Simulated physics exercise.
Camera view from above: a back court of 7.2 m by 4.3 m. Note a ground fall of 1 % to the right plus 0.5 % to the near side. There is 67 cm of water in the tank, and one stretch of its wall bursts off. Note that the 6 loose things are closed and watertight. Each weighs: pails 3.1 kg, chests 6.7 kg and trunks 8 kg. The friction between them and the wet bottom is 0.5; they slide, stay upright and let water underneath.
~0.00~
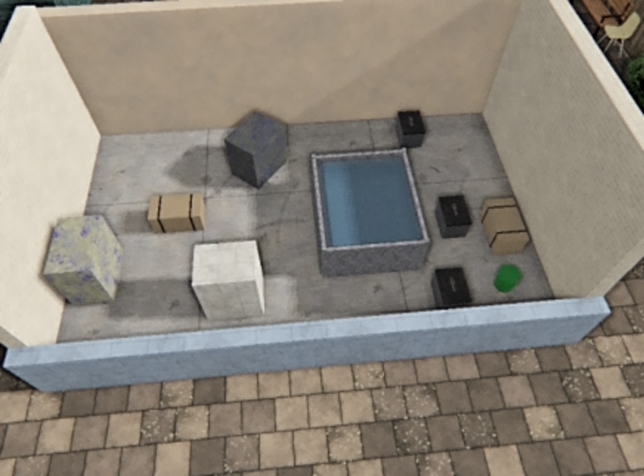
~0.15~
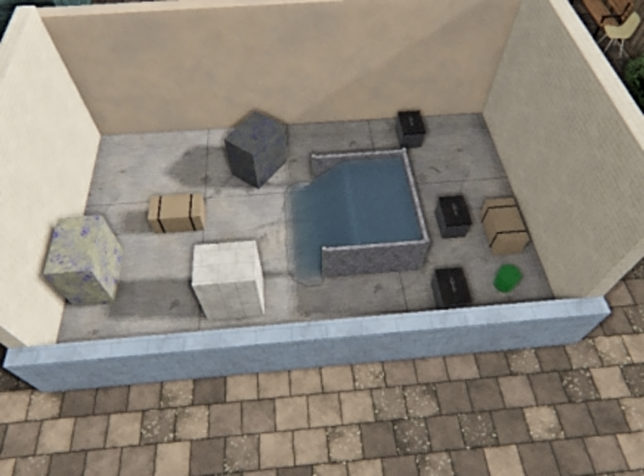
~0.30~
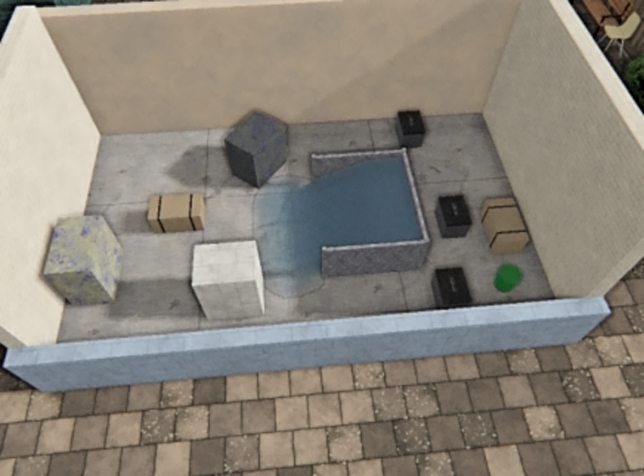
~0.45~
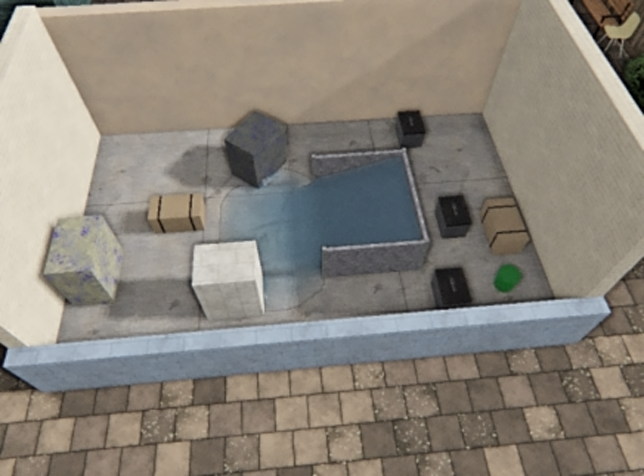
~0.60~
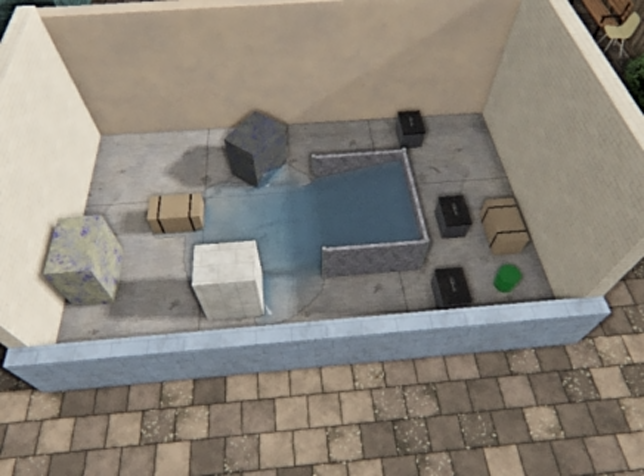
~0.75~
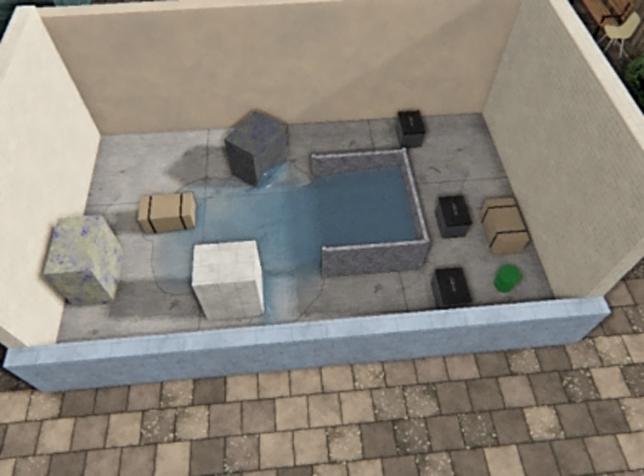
Water bursts from the left side of a raised stone tank and spreads leftward across the grey floor of a walled court, seen from above by a still camera. Dark trunks, a tan chest and a green pail stay put at right, near a slate-coloured block, a white block and a mottled one. The sheet reaches the white block and the tan chest at left, which slides slightly left.
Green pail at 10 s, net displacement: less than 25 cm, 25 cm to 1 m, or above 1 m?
25 cm to 1 m.
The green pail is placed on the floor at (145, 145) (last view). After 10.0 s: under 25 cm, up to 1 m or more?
It goes a long way.
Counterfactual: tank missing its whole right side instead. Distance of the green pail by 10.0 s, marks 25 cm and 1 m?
I'd say the green pail gets swept off.
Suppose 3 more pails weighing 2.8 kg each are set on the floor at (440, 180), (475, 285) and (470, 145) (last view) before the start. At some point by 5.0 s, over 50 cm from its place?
Within it, within it, within it.
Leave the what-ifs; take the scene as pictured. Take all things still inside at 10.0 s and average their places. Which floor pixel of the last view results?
Close to pixel (462, 231).
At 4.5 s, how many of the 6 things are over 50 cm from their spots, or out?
The answer is 1.
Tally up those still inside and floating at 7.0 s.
At that moment it comes to 5.
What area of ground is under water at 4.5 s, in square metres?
Around 25 m2 of it.
After 2.0 s the green pail is near (510, 274), 0.0 m from its start, aground; 1 afloat.
After 4.5 s the green pail is near (510, 274), 0.0 m from its start, aground; 1 afloat.
After 7.0 s the green pail is near (541, 256), 0.6 m from its start, afloat; 5 afloat.
After 10.0 s the green pail is near (486, 238), 0.7 m from its start, afloat; 6 afloat.
